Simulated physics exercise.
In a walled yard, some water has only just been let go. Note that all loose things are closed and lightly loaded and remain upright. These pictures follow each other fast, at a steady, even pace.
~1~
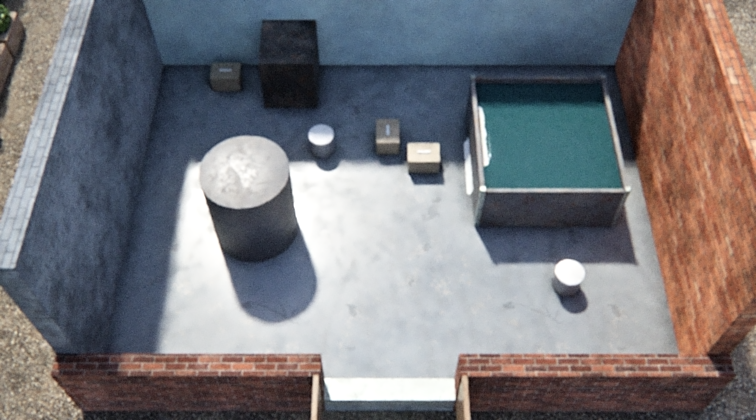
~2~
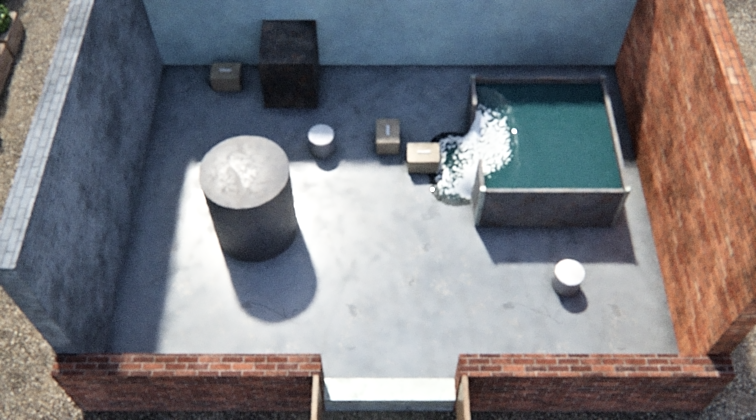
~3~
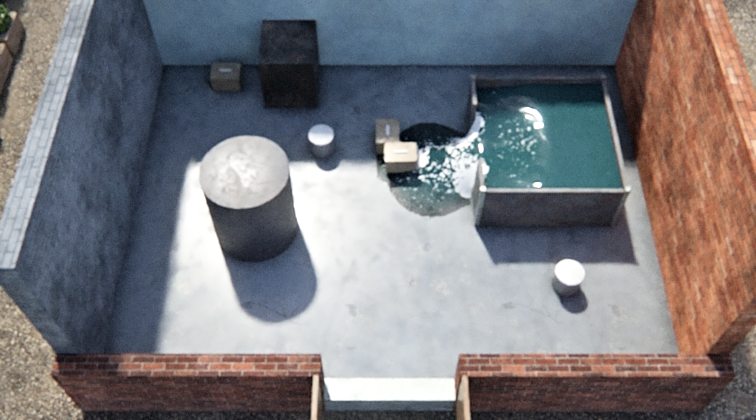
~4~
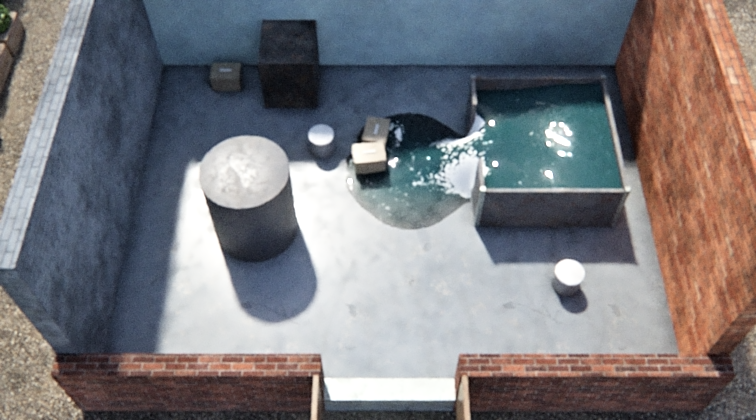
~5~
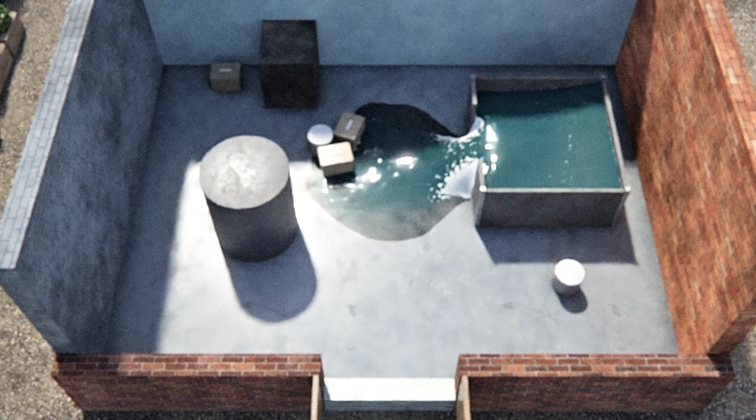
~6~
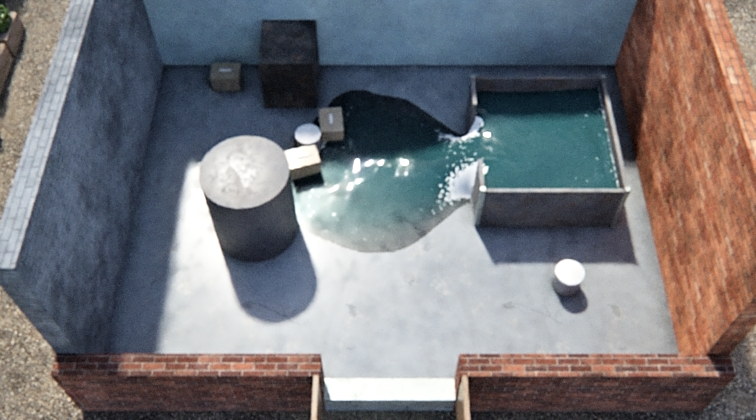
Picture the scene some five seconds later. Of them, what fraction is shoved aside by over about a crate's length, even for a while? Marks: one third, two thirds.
Looks to me like two in three or more get shifted a long way.
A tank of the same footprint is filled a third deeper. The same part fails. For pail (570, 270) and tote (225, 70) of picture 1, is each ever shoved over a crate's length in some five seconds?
Going one by one: Within that distance, beyond that distance, in that order.
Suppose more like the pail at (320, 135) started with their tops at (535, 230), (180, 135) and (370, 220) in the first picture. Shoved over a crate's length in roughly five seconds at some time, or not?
Twin one: Barely shifts; twin two: Slides well clear; twin three: Slides well clear.
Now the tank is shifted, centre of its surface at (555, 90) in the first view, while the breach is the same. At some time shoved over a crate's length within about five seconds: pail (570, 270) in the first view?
From the way the scene plays out, it travelled less.
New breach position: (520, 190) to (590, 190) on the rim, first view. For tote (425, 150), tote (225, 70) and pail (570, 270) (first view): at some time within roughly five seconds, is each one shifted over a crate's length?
The first: Never got that far; the second: Never got that far; the third: Got that far.
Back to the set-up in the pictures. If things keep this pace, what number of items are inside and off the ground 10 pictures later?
3.
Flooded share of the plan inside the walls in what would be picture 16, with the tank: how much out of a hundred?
Roughly 60 per cent.
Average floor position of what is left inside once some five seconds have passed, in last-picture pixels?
I'd say roughly (267, 190).
A moment on, 3 of 5 are well off their spots; 1 afloat.
Next, 3 of 5 are well off their spots; 3 afloat.
Later, 4 of 5 are well off their spots; 3 afloat.
In the end, 4 of 5 are well off their spots, and 4 have been at some point; 4 afloat.
